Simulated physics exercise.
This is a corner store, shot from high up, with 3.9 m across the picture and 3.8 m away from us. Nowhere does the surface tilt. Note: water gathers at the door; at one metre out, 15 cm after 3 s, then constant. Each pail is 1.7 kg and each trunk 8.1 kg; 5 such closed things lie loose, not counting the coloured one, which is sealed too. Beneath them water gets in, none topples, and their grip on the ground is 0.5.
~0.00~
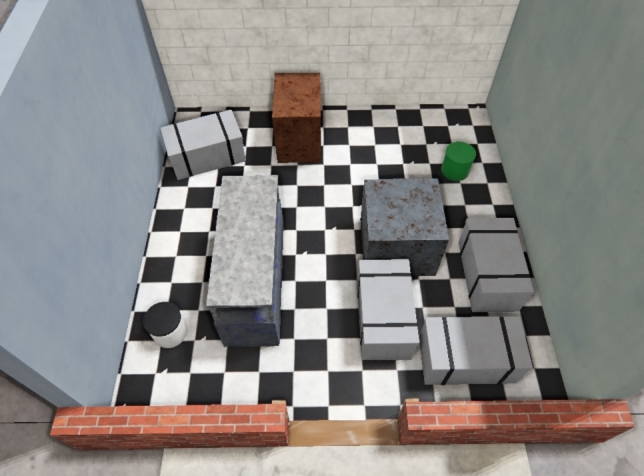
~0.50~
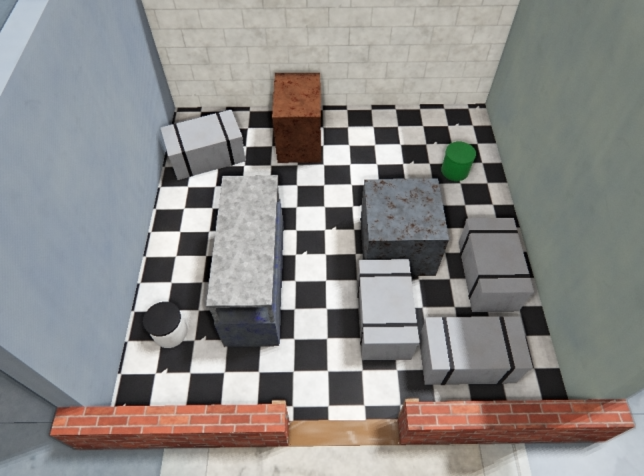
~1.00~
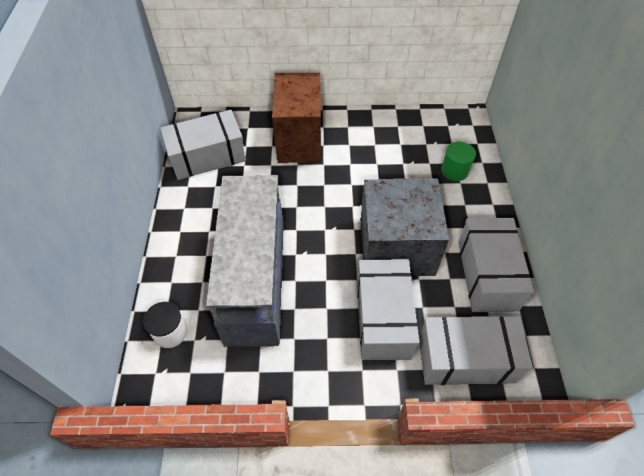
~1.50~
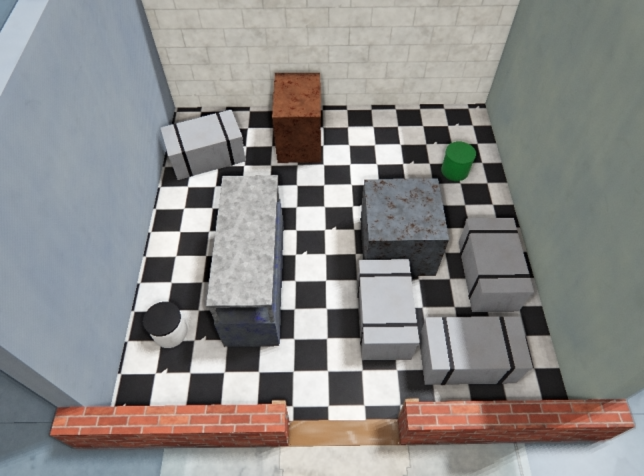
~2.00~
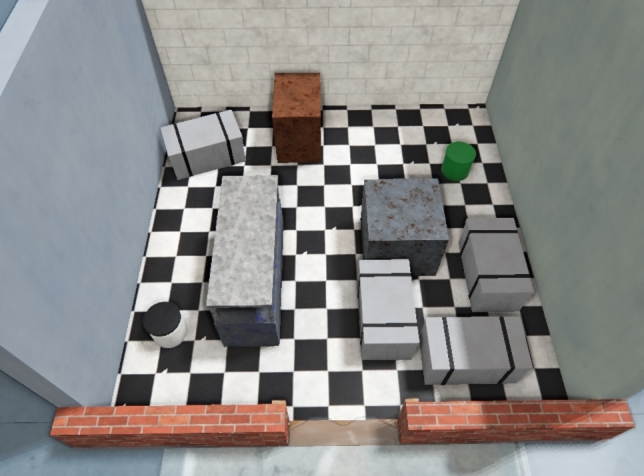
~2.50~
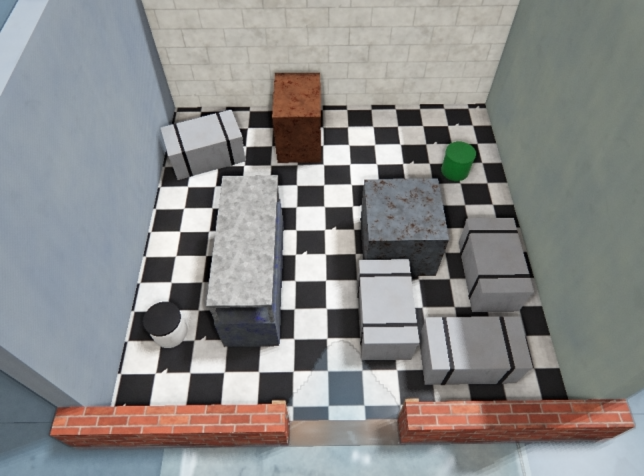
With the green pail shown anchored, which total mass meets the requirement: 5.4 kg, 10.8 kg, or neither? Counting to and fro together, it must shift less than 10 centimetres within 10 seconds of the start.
The answer is 5.4 kg already.
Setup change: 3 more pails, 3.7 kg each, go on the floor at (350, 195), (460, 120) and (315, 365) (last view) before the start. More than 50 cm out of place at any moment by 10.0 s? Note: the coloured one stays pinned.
In that order: Past it, short of it, more.
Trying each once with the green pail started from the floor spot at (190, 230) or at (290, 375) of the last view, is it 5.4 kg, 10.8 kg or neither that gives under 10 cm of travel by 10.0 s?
First try both suffice, second try the heavier suffices.
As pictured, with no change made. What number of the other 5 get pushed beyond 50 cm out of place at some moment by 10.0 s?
My count gives 1.
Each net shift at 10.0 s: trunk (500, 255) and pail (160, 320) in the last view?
In turn: 20 cm, 0 cm.
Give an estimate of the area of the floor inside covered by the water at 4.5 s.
Around 4.5 m2 of it.
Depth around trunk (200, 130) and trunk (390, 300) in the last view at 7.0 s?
Some 2 cm at the first, some 5 cm at the second.
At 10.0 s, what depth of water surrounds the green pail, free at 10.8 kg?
Close to 4 cm deep.
After 3.5 s the green pail would be 0 cm from its start with 5.4 kg and 0 cm from its start with 10.8 kg; 0 cm of water round it then.
After 4.5 s the green pail would be 0 cm from its start with 5.4 kg and 0 cm from its start with 10.8 kg; 0 cm of water round it then.
After 7.0 s the green pail would be 0 cm from its start with 5.4 kg and 0 cm from its start with 10.8 kg; 1 cm of water round it then.
After 10.0 s the green pail would be 0 cm from its start with 5.4 kg and 0 cm from its start with 10.8 kg; 4 cm of water round it then.
